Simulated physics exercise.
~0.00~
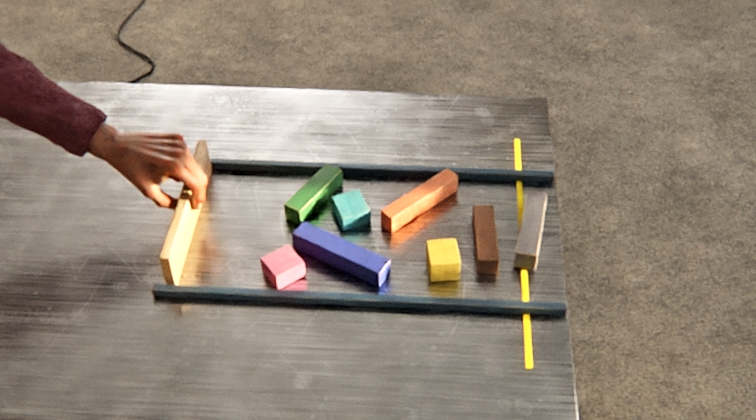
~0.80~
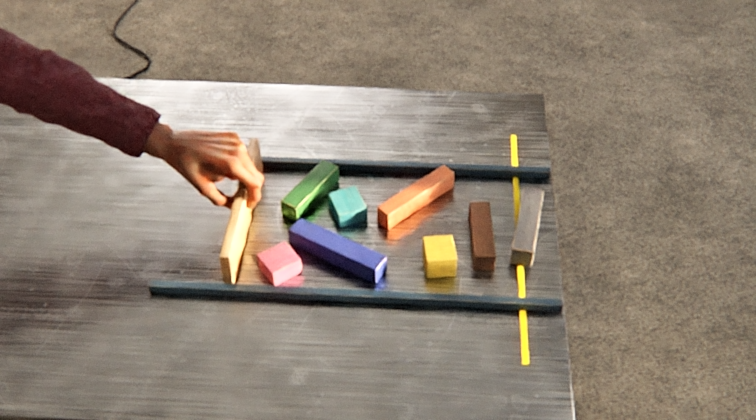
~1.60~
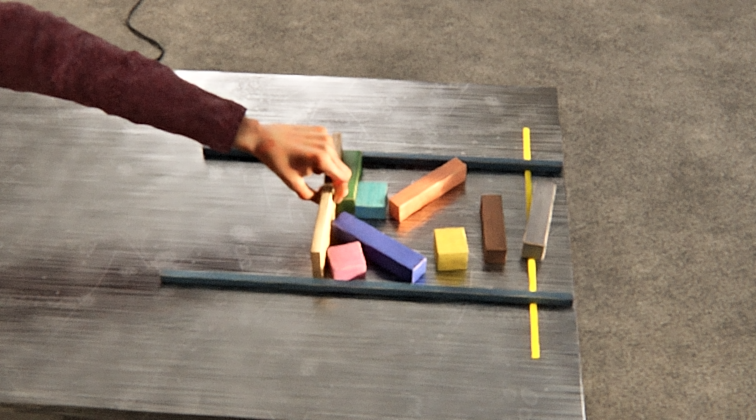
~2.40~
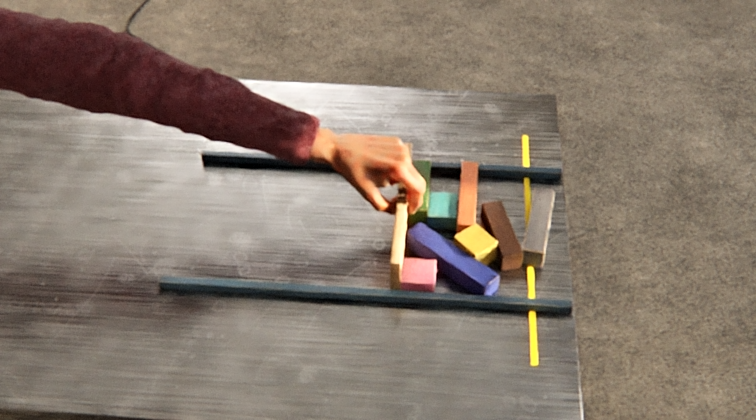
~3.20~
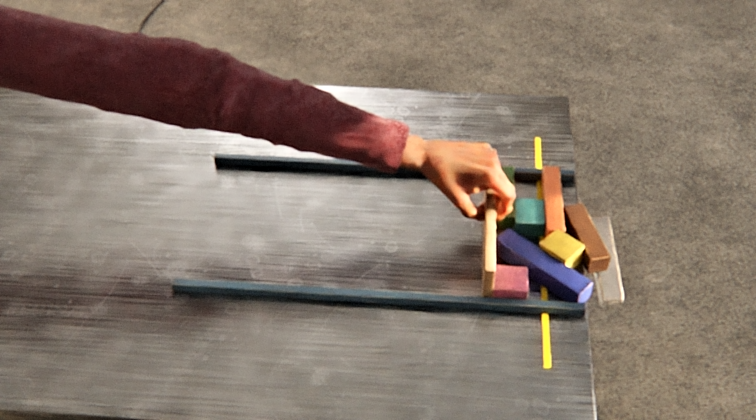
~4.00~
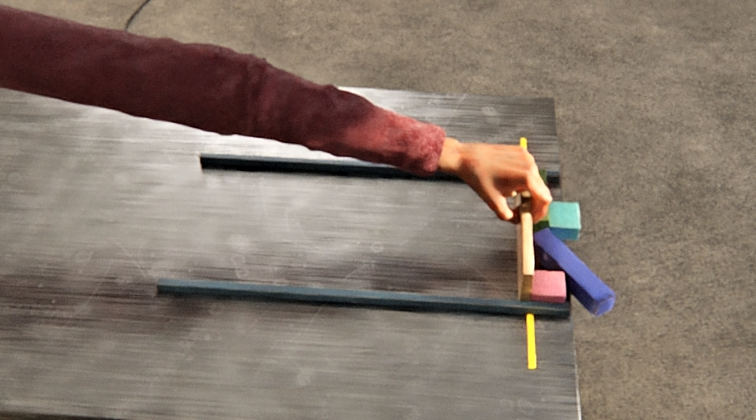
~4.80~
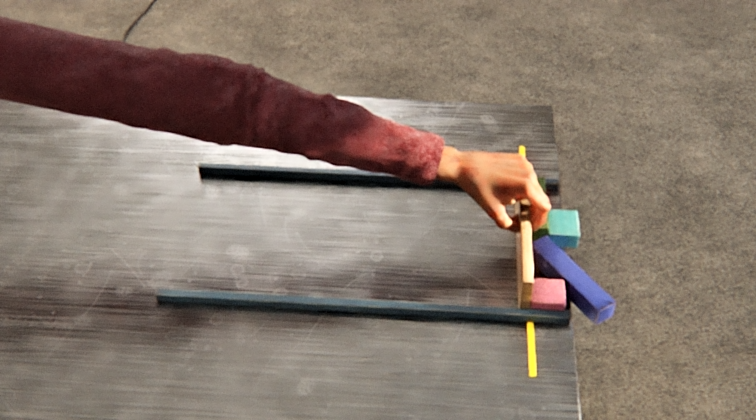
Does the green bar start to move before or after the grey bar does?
The green bar starts to move before the grey bar. It is pushed along by the board while the grey bar near the table edge is still in its place.
